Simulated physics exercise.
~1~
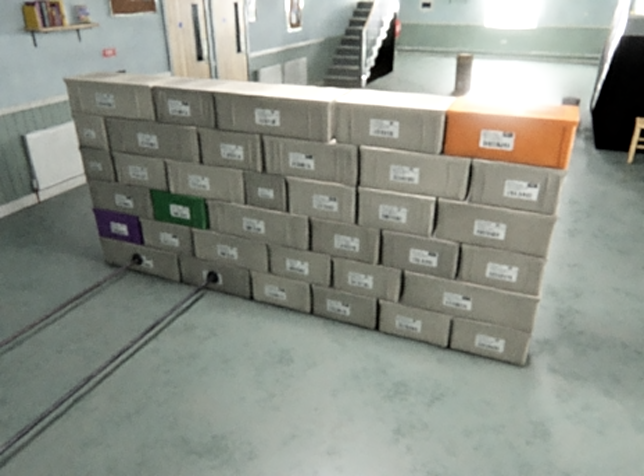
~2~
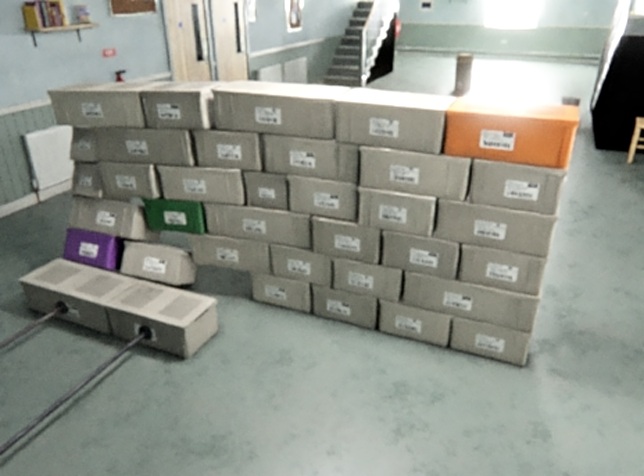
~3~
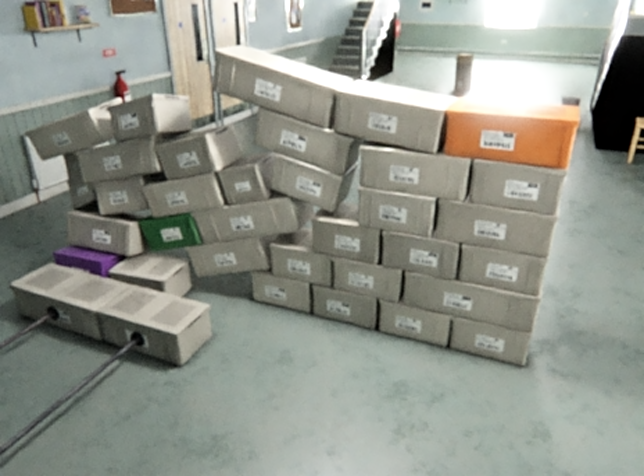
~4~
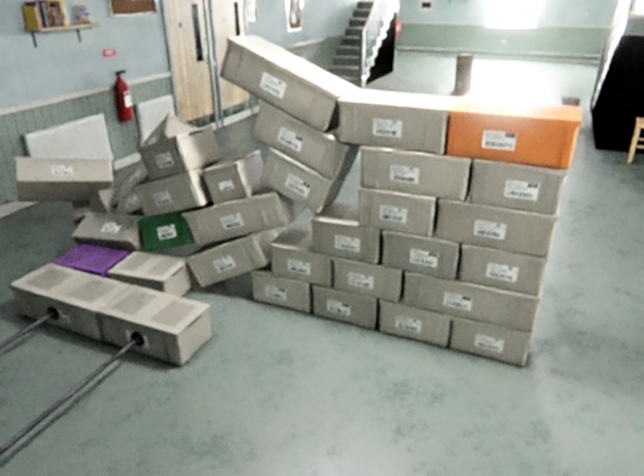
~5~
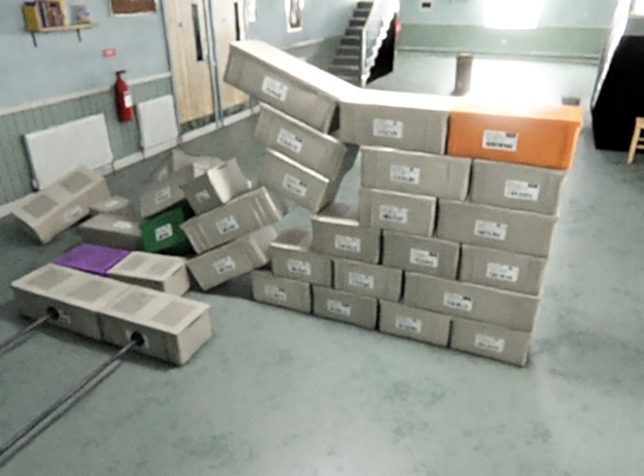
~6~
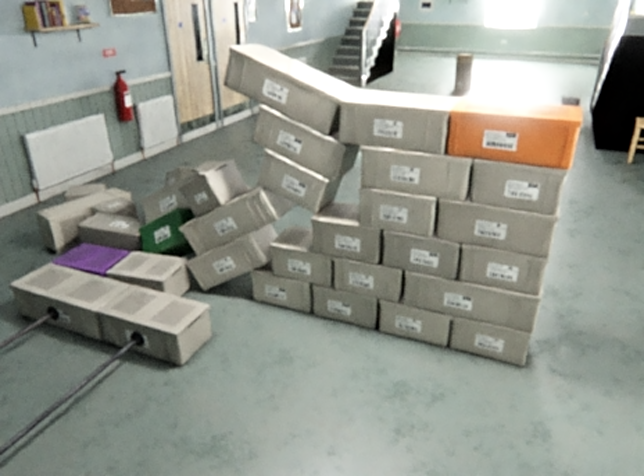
Two bottom boxes are pulled out by rods, and the wall's left side collapses.
